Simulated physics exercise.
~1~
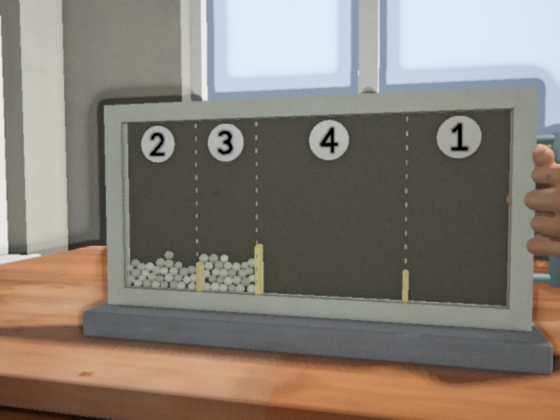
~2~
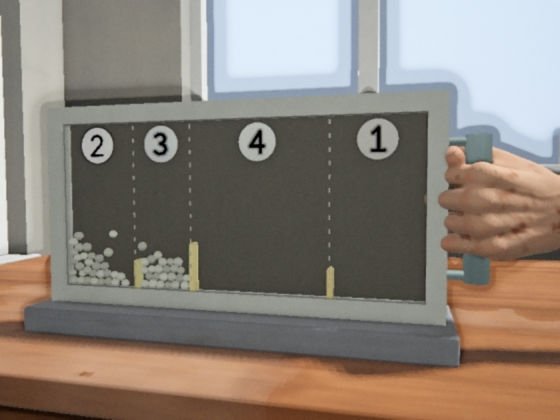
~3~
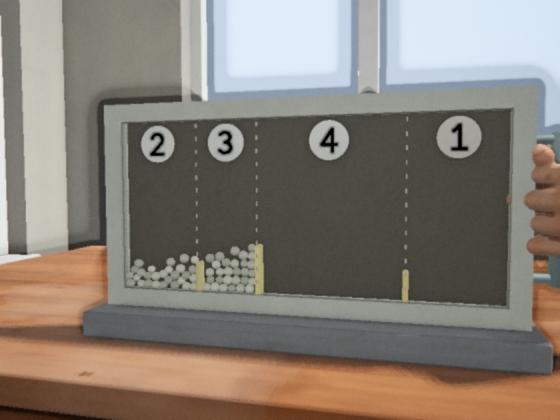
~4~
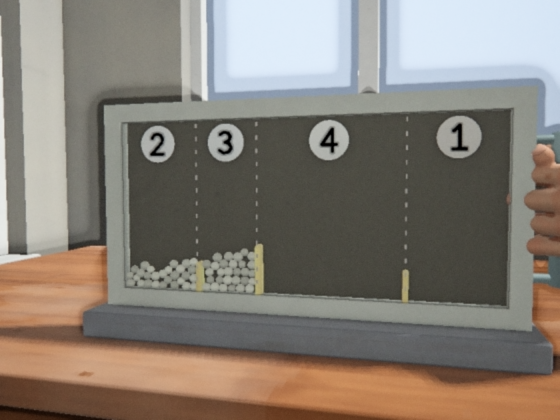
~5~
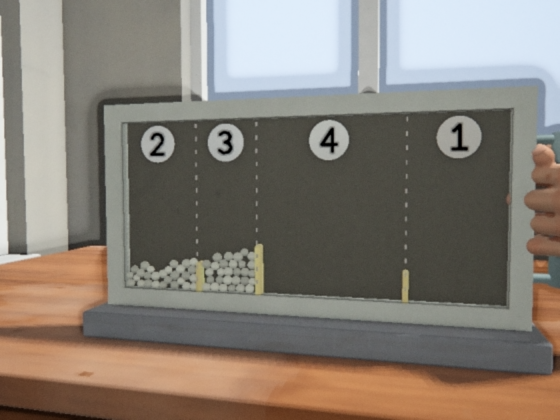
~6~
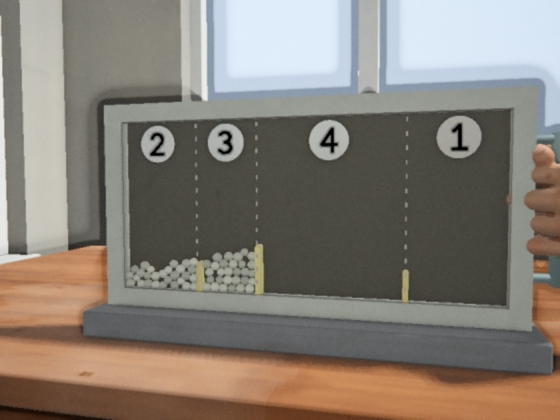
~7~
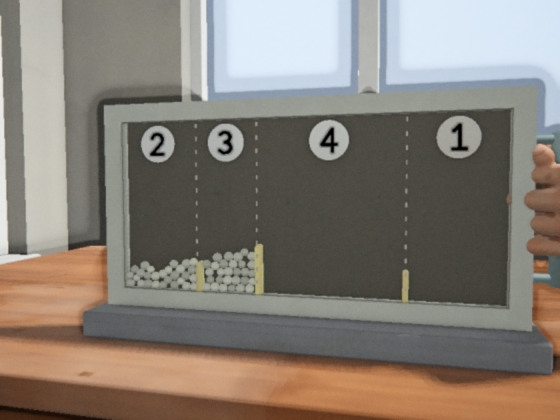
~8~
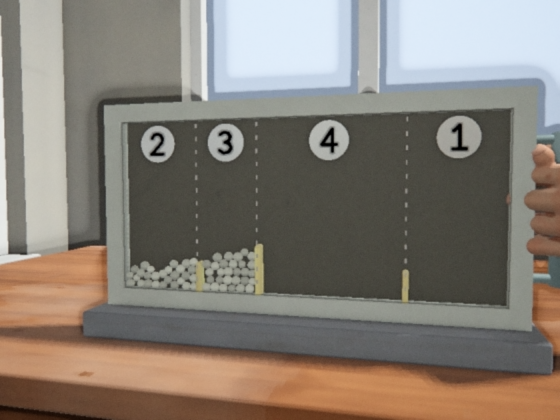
A hand slides a flat, windowed case with a pale frame left across a wooden table, with small round white pills heaped in its two leftmost strips. As the case travels, the pills are jostled, and a few hop above the pile in the leftmost strip. The hand then brings the case back right to where it began. The pills resettle, slightly lower at the far left and banked up against the taller yellow divider. The case stays put, the heap rests in a slope, and the two right-hand strips remain empty.
